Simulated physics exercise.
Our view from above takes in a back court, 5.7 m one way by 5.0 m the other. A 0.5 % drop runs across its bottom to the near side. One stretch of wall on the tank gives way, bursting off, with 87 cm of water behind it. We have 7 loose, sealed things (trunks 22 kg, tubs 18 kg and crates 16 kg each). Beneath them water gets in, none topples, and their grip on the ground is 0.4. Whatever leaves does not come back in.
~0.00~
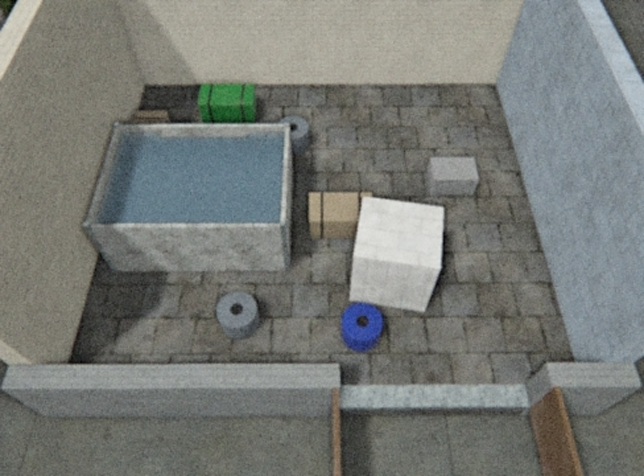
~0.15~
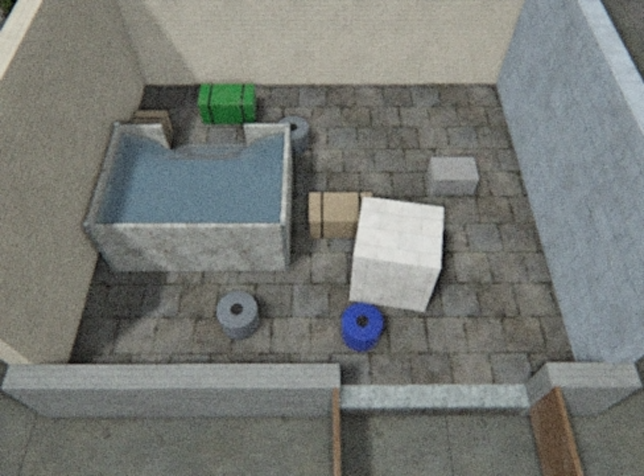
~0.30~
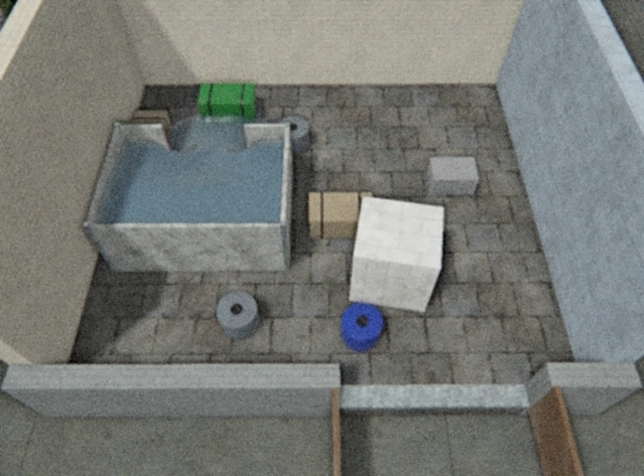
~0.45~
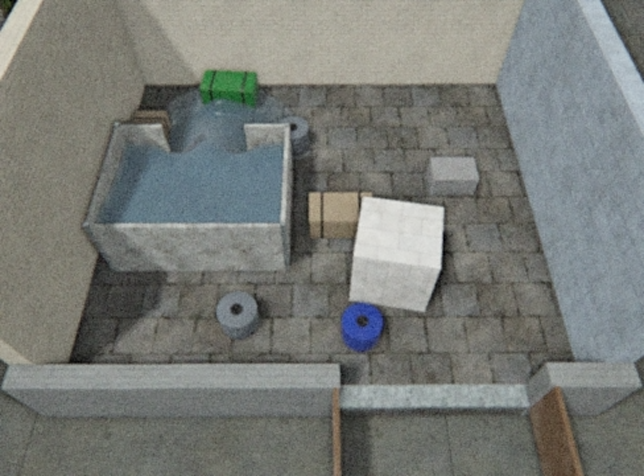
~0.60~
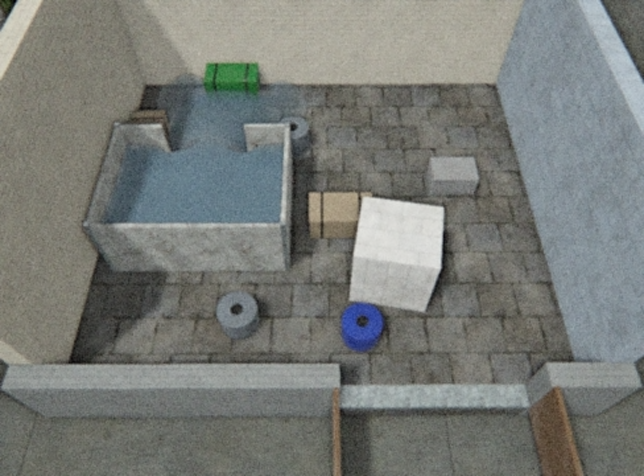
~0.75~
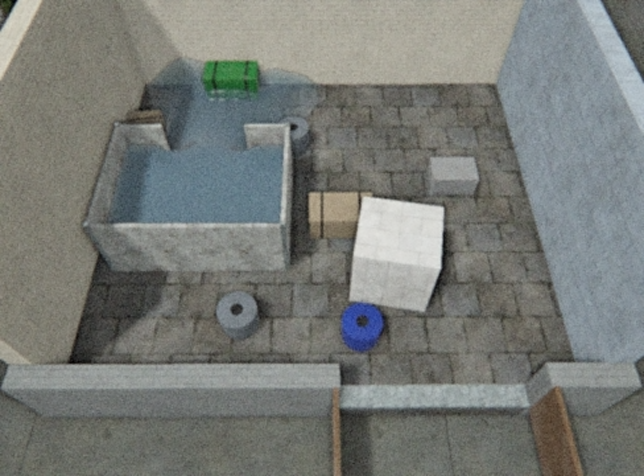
In a walled back court seen from above, a tank of water stands at the left among scattered crates and tubs. A stretch of its back wall bursts away and water pours out across the paving, pushing the green trunk a short way toward the rear wall while the blue tub stays put.
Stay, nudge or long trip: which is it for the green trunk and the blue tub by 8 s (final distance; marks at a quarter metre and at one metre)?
I'd say the green trunk goes a long distance. I'd say the blue tub remains almost still.
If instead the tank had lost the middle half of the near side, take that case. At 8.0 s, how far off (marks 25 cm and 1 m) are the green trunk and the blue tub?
In that case the green trunk does not really move while the blue tub winds up well away.
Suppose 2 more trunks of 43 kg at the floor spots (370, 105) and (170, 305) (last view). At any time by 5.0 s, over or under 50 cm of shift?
Lab note - in order: Above threshold / below threshold.
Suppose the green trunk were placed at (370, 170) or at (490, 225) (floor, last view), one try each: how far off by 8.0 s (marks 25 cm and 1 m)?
I'd expect that it remains where it was first and gets borne away second.
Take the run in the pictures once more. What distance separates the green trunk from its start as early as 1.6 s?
50 cm, give or take.
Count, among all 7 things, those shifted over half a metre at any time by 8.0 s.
The total is 3.
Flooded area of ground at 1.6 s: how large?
About 10.5 m2.
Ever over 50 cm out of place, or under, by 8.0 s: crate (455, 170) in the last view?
Verdict: Crossed the line.
After 1.6 s the green trunk is near (232, 53), 0.5 m from its start, afloat; the blue tub is near (362, 321), 0.0 m from its start, aground; 0 of 7 are out; 2 afloat.
After 3.6 s the green trunk is near (361, 77), 2.0 m from its start, afloat; the blue tub is near (362, 321), 0.0 m from its start, aground; 0 of 7 are out; 2 afloat.
After 5.6 s the green trunk is near (498, 142), 3.9 m from its start, afloat; the blue tub is near (362, 321), 0.0 m from its start, aground; 0 of 7 are out; 3 afloat.
After 8.0 s the green trunk is near (454, 356), 4.9 m from its start, afloat; the blue tub is near (362, 321), 0.0 m from its start, aground; 1 of 7 are out; 3 afloat.
